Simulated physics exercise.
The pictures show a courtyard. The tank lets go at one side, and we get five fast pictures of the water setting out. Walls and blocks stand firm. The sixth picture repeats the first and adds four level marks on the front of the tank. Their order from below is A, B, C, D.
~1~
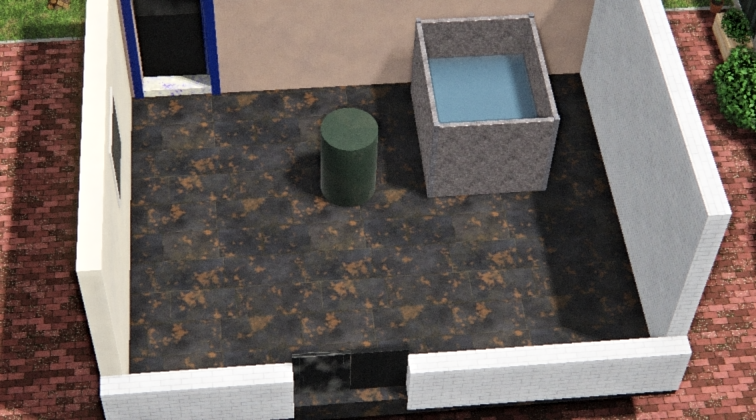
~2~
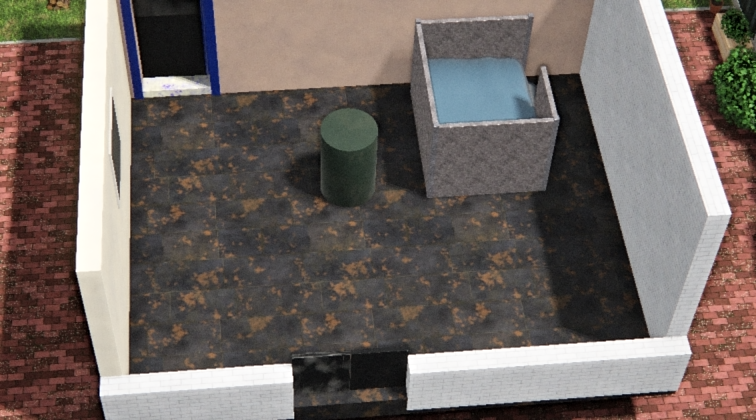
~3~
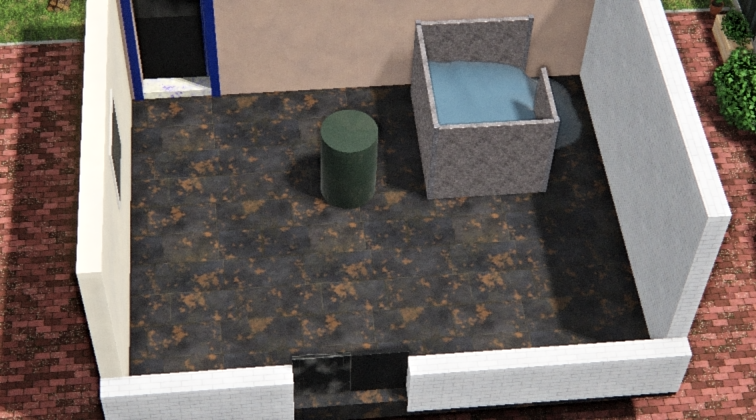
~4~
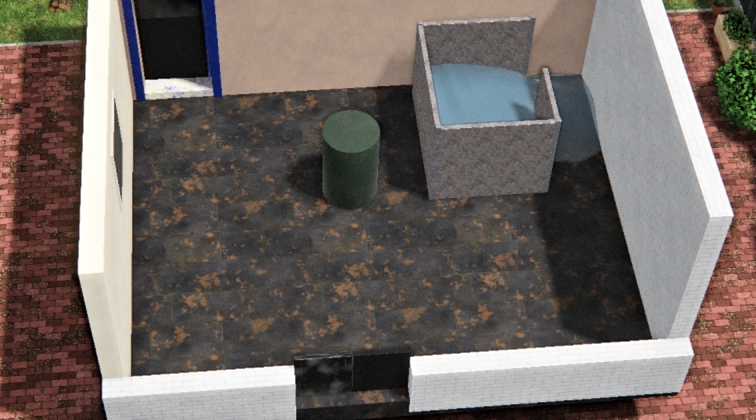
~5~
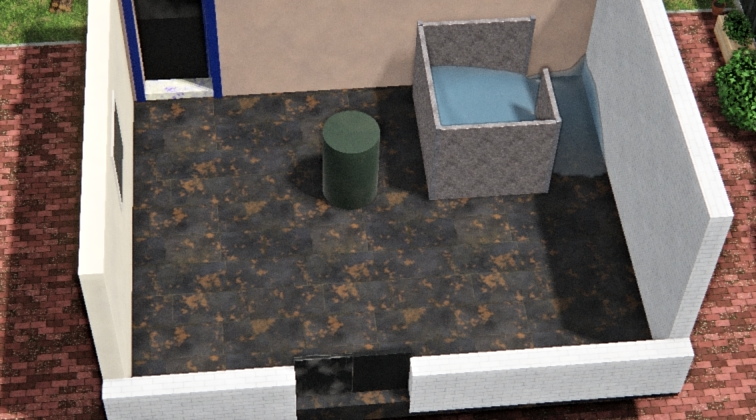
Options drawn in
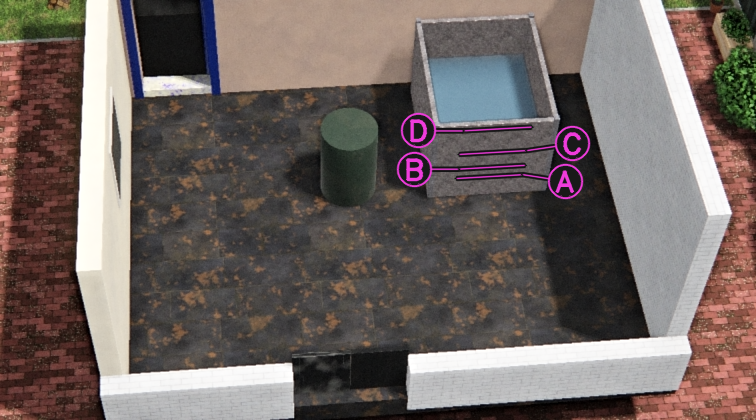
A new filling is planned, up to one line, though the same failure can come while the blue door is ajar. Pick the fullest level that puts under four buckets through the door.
The answer is line C.
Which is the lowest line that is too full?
The answer is D.
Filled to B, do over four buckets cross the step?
No.
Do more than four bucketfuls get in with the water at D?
Yes, that goes wrong.
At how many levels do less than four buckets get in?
Three of them.
In magenta, A at (490, 176); B at (491, 167); C at (493, 152); D at (497, 129); from the bottom up A, B, C, D.
Choosing A, nothing gets over.
Choosing B, nothing gets over.
Choosing C, a splash gets over, under a bucket.
Choosing D, about 11 bucketfuls get in.
